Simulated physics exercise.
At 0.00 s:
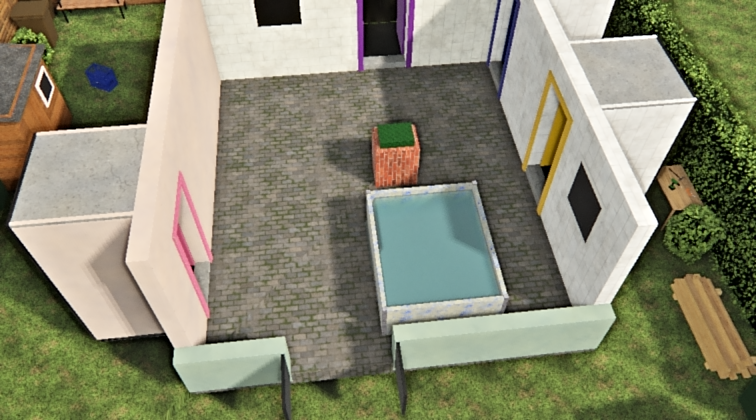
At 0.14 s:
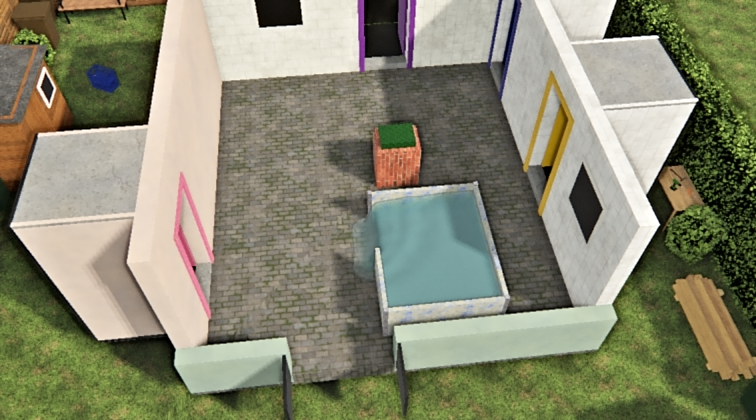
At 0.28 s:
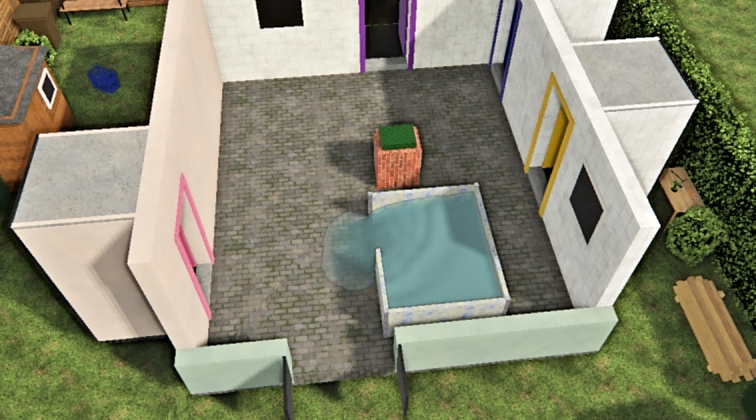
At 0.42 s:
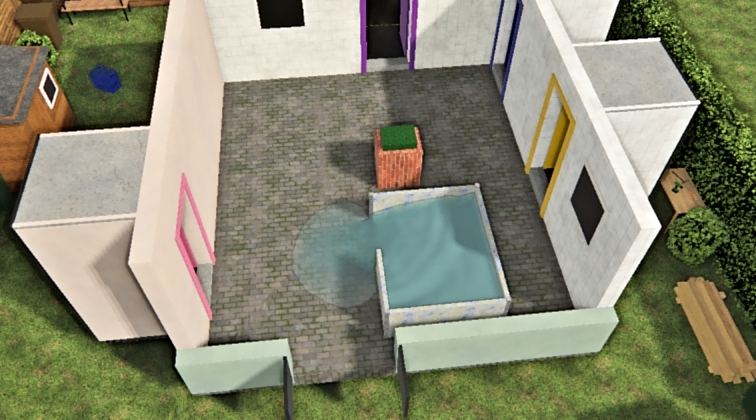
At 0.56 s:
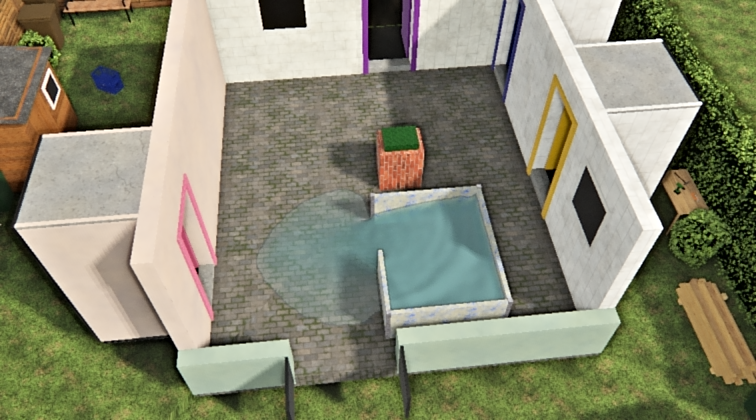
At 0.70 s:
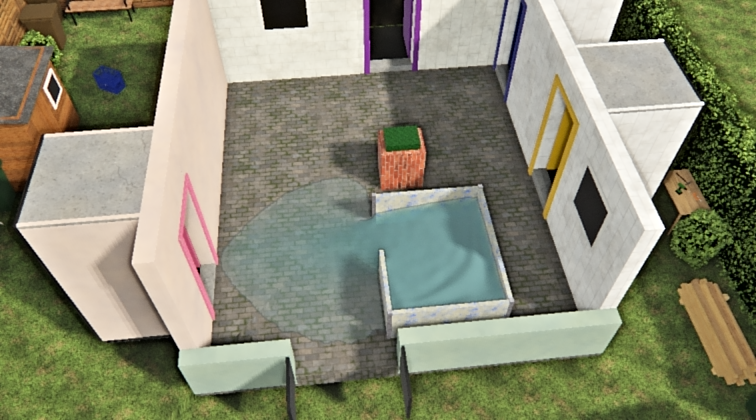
Water burst through the left side of a square tank in a paved, walled yard and spread across the paving in a widening, thinning fan toward the pink-framed doorway, while the brick planter stayed put.
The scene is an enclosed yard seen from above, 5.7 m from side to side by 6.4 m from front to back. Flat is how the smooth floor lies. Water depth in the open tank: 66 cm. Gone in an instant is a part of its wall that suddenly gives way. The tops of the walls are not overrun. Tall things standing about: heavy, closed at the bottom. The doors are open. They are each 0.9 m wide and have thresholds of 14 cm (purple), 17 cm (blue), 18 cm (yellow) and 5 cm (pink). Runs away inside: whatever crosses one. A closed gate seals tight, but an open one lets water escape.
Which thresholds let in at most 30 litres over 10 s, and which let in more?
My prediction: The purple door lets in a smaller amount than the limit; the blue door lets in a smaller amount than the limit; the yellow door lets in a smaller amount than the limit; the pink door lets in a larger amount than the limit.
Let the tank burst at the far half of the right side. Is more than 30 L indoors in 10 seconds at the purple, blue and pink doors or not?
Note: Purple short of the mark, blue short of the mark, pink short of the mark.
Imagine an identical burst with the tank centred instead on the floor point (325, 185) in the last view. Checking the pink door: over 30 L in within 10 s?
Well, pink ends up inside the mark.
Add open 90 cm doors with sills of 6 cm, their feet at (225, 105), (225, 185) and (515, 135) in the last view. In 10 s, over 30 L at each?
More, more, less.
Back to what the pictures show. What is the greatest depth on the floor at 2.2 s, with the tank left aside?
Depth max: Approx. 28 cm.
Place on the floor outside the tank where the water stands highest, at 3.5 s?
Near (228, 91).
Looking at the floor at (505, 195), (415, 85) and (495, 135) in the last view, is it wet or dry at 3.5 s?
First spot not yet wet, second not yet wet, third not yet wet.
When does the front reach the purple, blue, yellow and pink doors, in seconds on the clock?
Purple: 3.6 s; blue: 5.0 s; yellow: 7.0 s; pink: 0.8 s.
After 1.4 s water covers 30 % of the floor and is deepest (36 cm) near (369, 244); purple door not reached, blue door not reached, yellow door not reached, pink door 14 cm at the sill, 39 L in.
After 2.2 s water covers 35 % of the floor and is deepest (28 cm) near (229, 248); purple door not reached, blue door not reached, yellow door not reached, pink door 19 cm at the sill, 143 L in.
After 3.5 s water covers 45 % of the floor and is deepest (24 cm) near (228, 91); purple door not reached, blue door not reached, yellow door not reached, pink door 18 cm at the sill, 267 L in.
After 6.0 s water covers 70 % of the floor and is deepest (14 cm) near (227, 103); purple door 5 cm at the sill, 0 L in, blue door 10 cm at the sill, 0 L in, yellow door not reached, pink door 12 cm at the sill, 379 L in.
After 10.0 s water covers 95 % of the floor and is deepest (9 cm) near (489, 84); purple door 4 cm at the sill, 0 L in, blue door 9 cm at the sill, 0 L in, yellow door 5 cm at the sill, 0 L in, pink door 8 cm at the sill, 430 L in.
